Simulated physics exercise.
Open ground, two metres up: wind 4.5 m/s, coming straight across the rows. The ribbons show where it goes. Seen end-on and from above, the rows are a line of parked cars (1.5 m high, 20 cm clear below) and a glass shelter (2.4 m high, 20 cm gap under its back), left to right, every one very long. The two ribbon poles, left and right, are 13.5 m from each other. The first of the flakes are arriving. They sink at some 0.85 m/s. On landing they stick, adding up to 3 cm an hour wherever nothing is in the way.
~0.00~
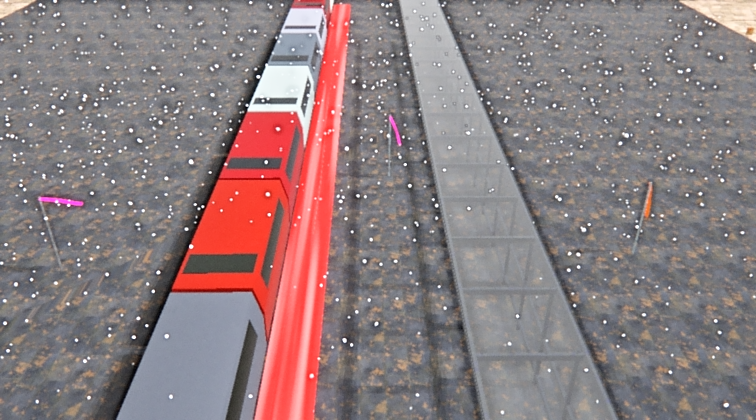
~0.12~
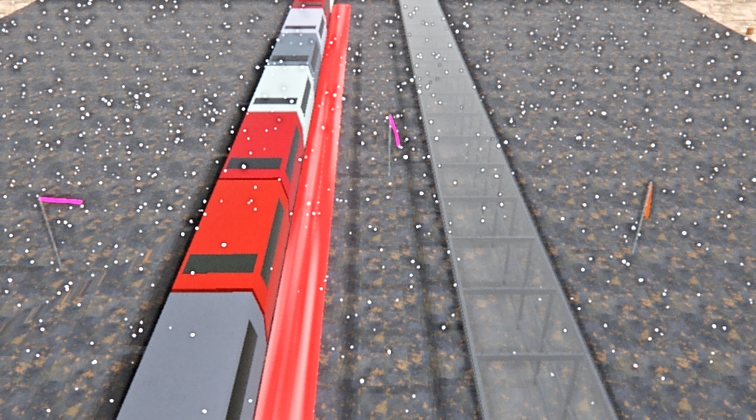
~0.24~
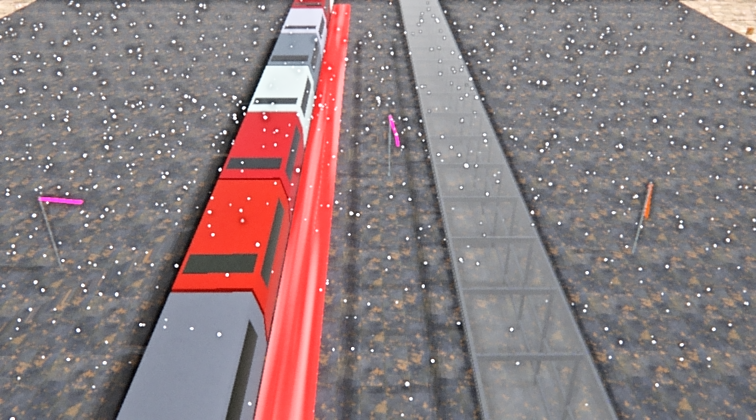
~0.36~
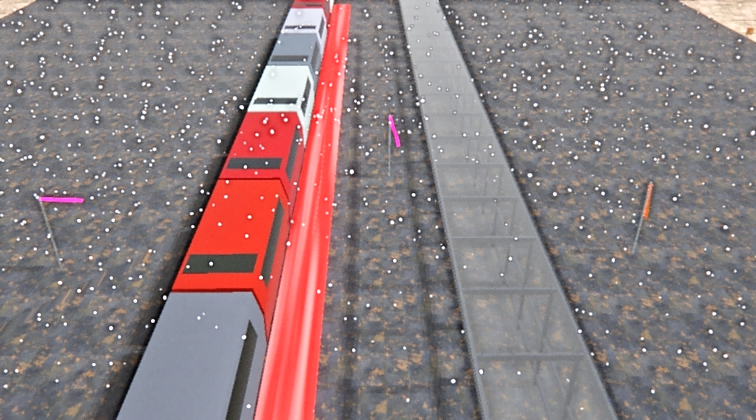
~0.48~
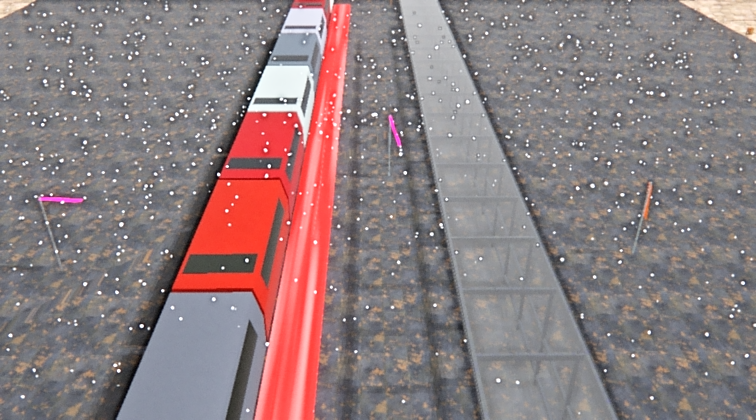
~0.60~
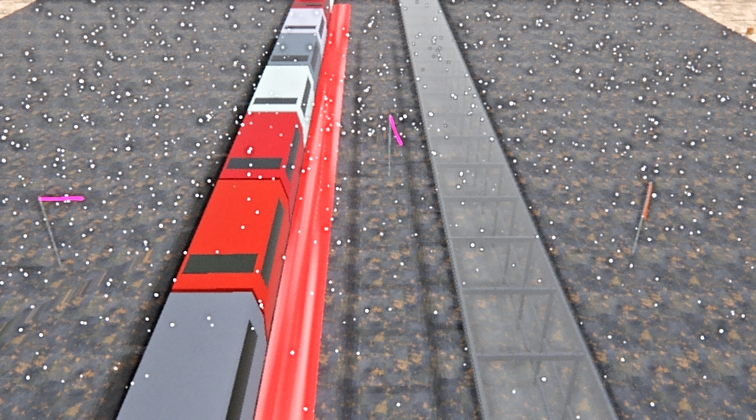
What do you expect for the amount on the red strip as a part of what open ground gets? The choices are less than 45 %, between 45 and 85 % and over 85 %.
Answer: From 45 to 85 % of the open amount.
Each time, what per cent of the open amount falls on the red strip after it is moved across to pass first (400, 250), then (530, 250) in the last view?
First roughly 70 per cent, second roughly 70 per cent.
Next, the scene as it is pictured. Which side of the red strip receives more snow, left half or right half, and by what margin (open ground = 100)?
It's the side on the right, by some 35 points.
10 minutes on, 3 mm on the red strip, 5 mm in the open.
30 minutes on, 9 mm on the red strip, 15 mm in the open.
60 minutes on, 19 mm on the red strip, 30 mm in the open, so the red strip has 63 % of the open amount; the left half of it has 44 %, the right half 81 %.
